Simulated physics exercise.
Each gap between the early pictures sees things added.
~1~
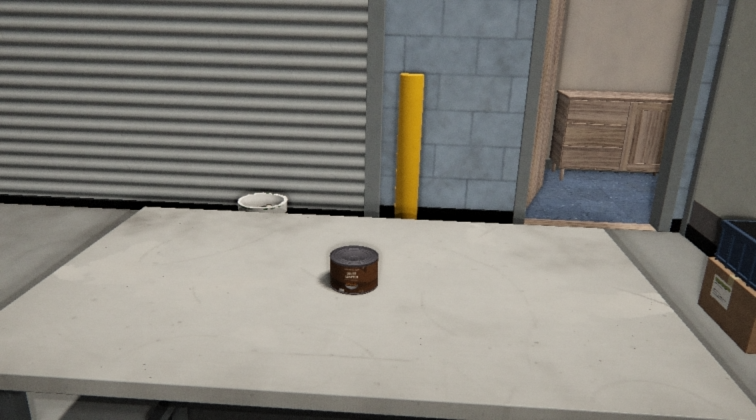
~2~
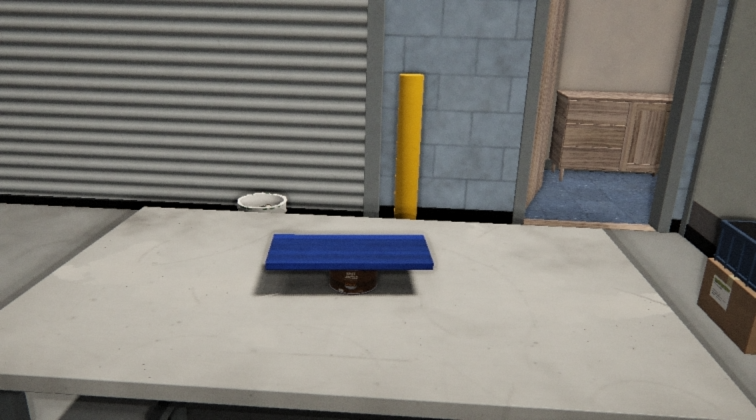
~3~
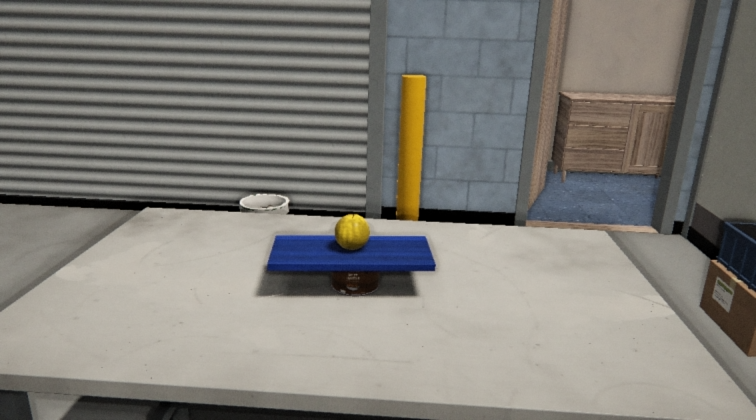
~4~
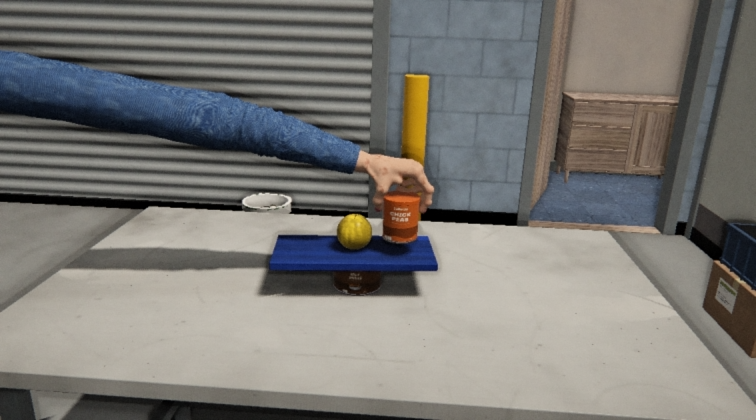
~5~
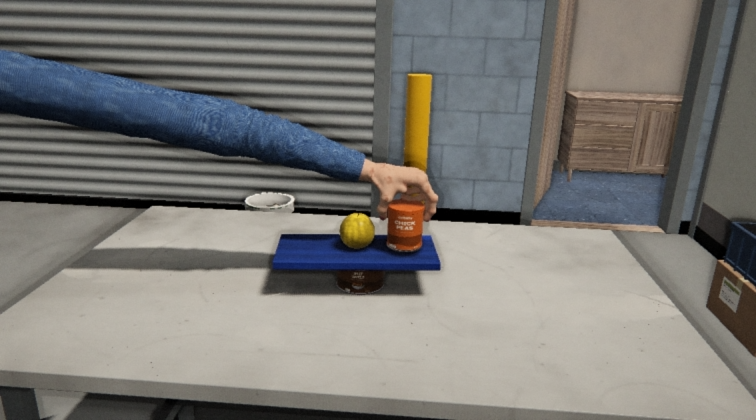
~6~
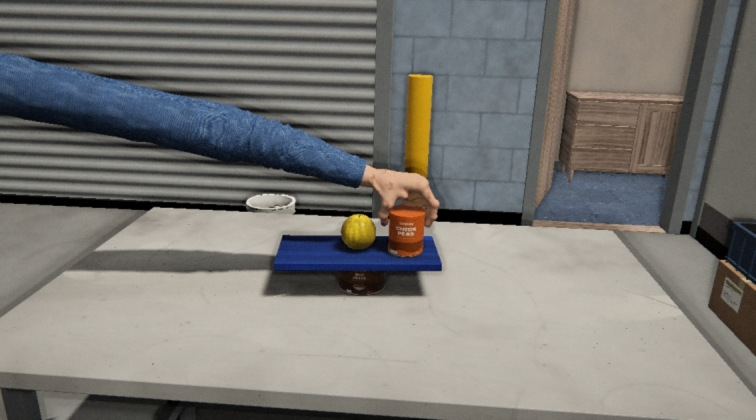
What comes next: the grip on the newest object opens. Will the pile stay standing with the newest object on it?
Basically the pile is secure.
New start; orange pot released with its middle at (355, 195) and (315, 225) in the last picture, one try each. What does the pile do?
The pile tips over in the first case, then in the second case it remains stable.
Then, 0.20 s later than the last frame, all is still.
Then, 0.40 s later than the last frame, orange pot resting near (406, 231).
When it is over, all 4 as before. End places, in pixels of the last picture, orange pot near (406, 231). The pile holds.
